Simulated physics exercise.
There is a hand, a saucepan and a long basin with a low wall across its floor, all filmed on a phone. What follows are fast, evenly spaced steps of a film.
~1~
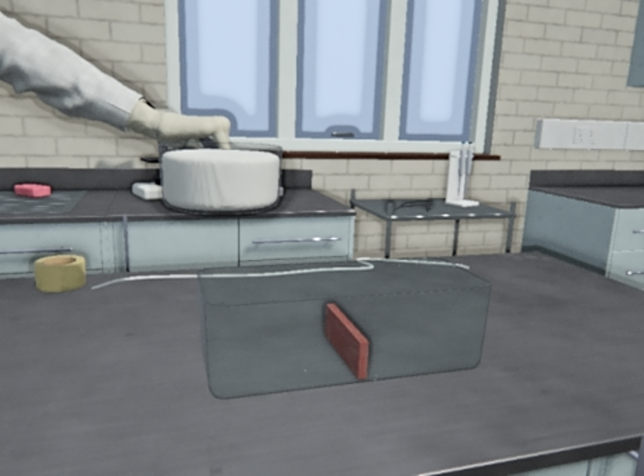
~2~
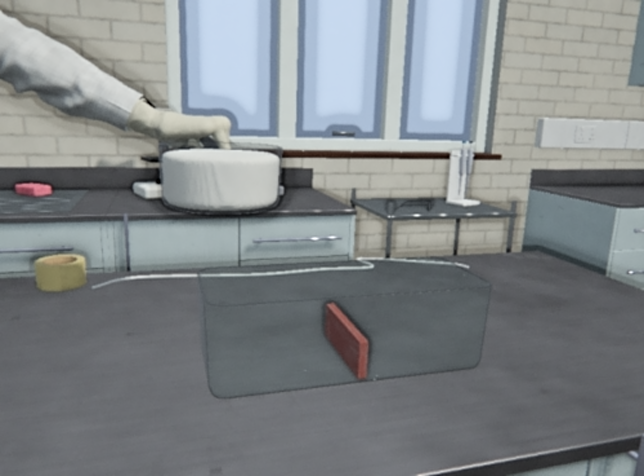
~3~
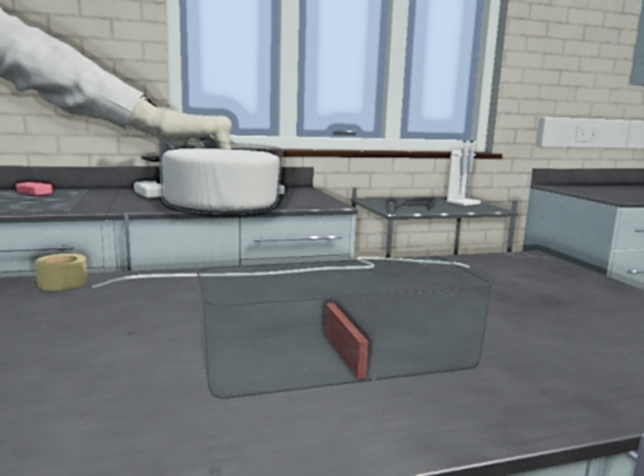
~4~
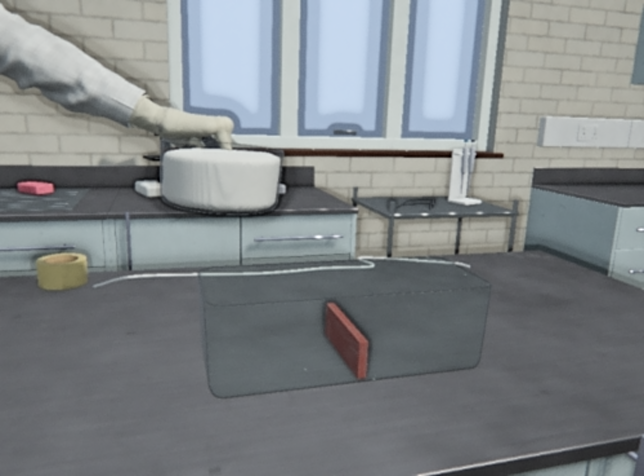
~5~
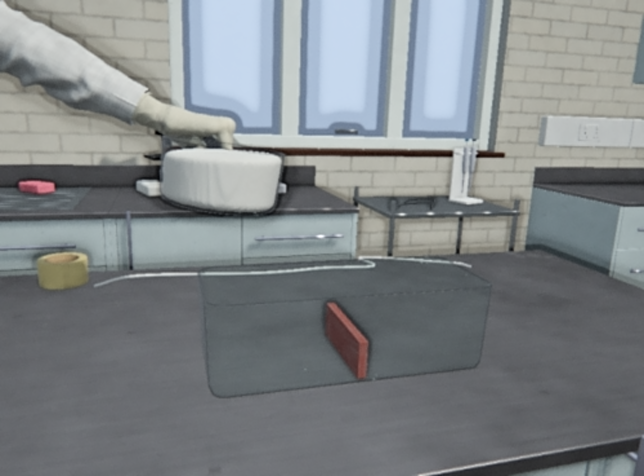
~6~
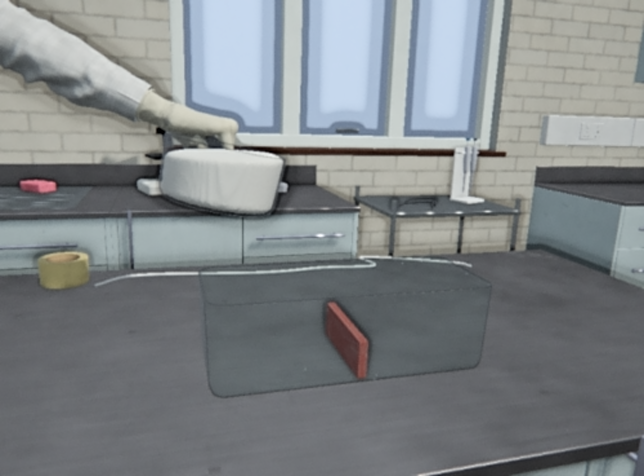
A gloved hand slowly tilts a white saucepan to the right behind a clear basin.
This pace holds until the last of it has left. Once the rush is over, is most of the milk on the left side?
Yes, it is the part on the left.
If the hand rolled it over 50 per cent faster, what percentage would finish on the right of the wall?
Roughly 10 in a hundred.
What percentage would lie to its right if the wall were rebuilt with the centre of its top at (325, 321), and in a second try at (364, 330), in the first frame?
55 per cent first, then 5 per cent.
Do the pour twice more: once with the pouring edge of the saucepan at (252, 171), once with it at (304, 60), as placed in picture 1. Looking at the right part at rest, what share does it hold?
First try 5 %, second try 70 %.
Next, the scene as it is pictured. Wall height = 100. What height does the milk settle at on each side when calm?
Roughly 50 percent left, 10 percent right.
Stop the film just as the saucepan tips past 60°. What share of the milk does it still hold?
55 per cent, roughly.
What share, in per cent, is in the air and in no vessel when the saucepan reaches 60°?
Around 30 %.
A moment on, the tilt is 60° and 55 per cent is still to pour, 15 is left of the wall and 1 right of it.
Next, the tilt is 92° and 11 per cent is still to pour, 64 is left of the wall and 16 right of it.
Then the tilt is 100° and 1 per cent is still to pour, 80 is left of the wall and 17 right of it.
Later the tilt is 100° and 0 per cent is still to pour, 82 is left of the wall and 17 right of it.
In the end 82 per cent lies left of the wall, 17 right of it and 1 outside.
